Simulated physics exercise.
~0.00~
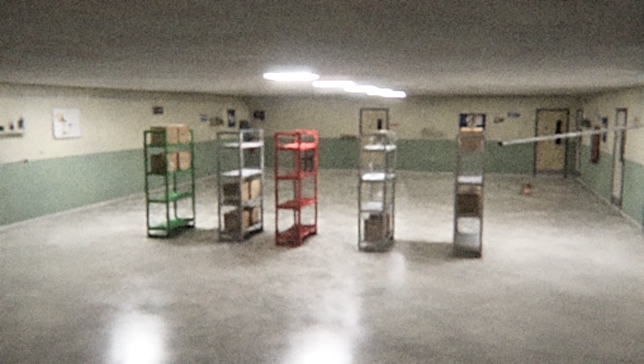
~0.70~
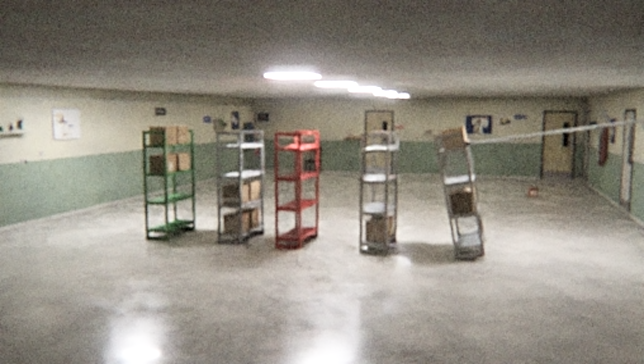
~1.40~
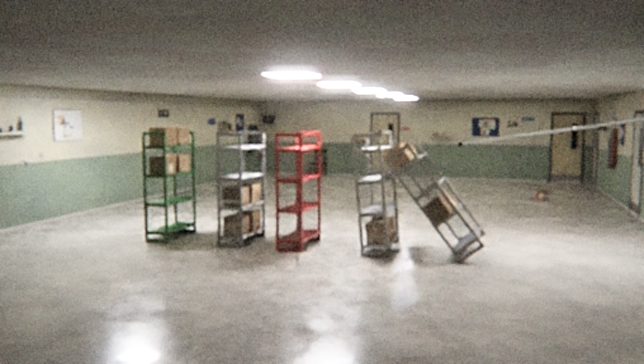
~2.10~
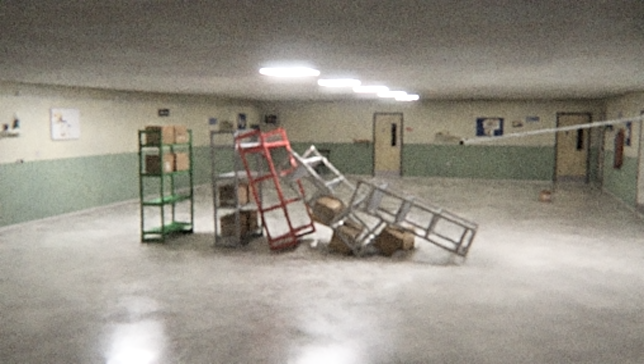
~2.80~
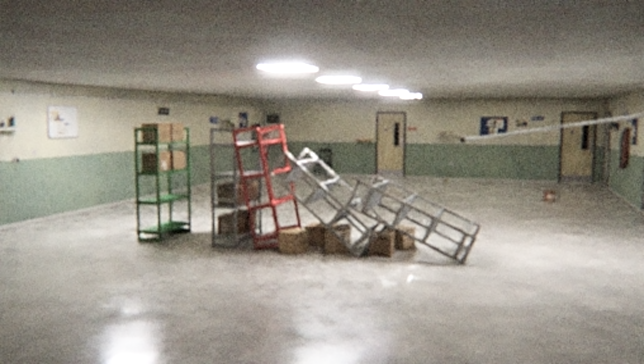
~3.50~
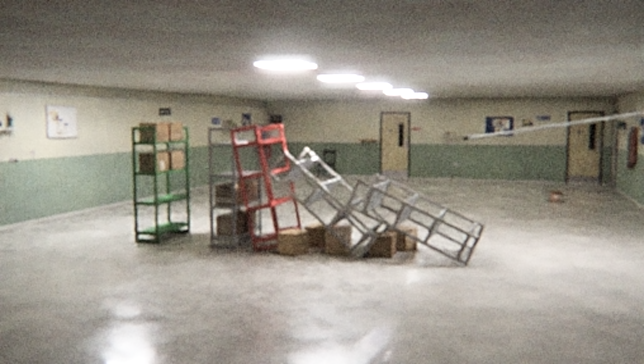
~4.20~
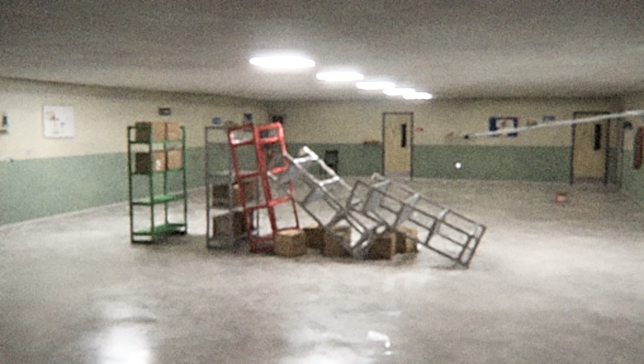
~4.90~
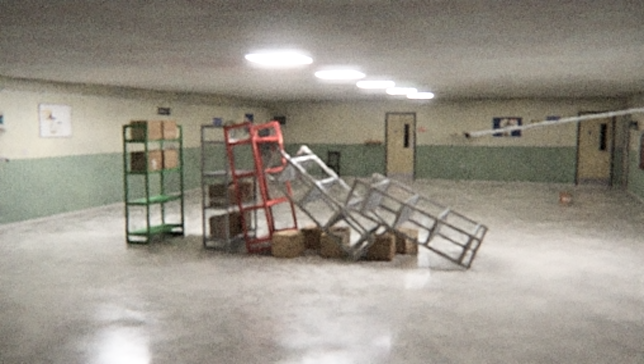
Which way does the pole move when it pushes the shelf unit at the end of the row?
The pole moves to the left, pushing the rightmost grey unit toward the rest of the row.
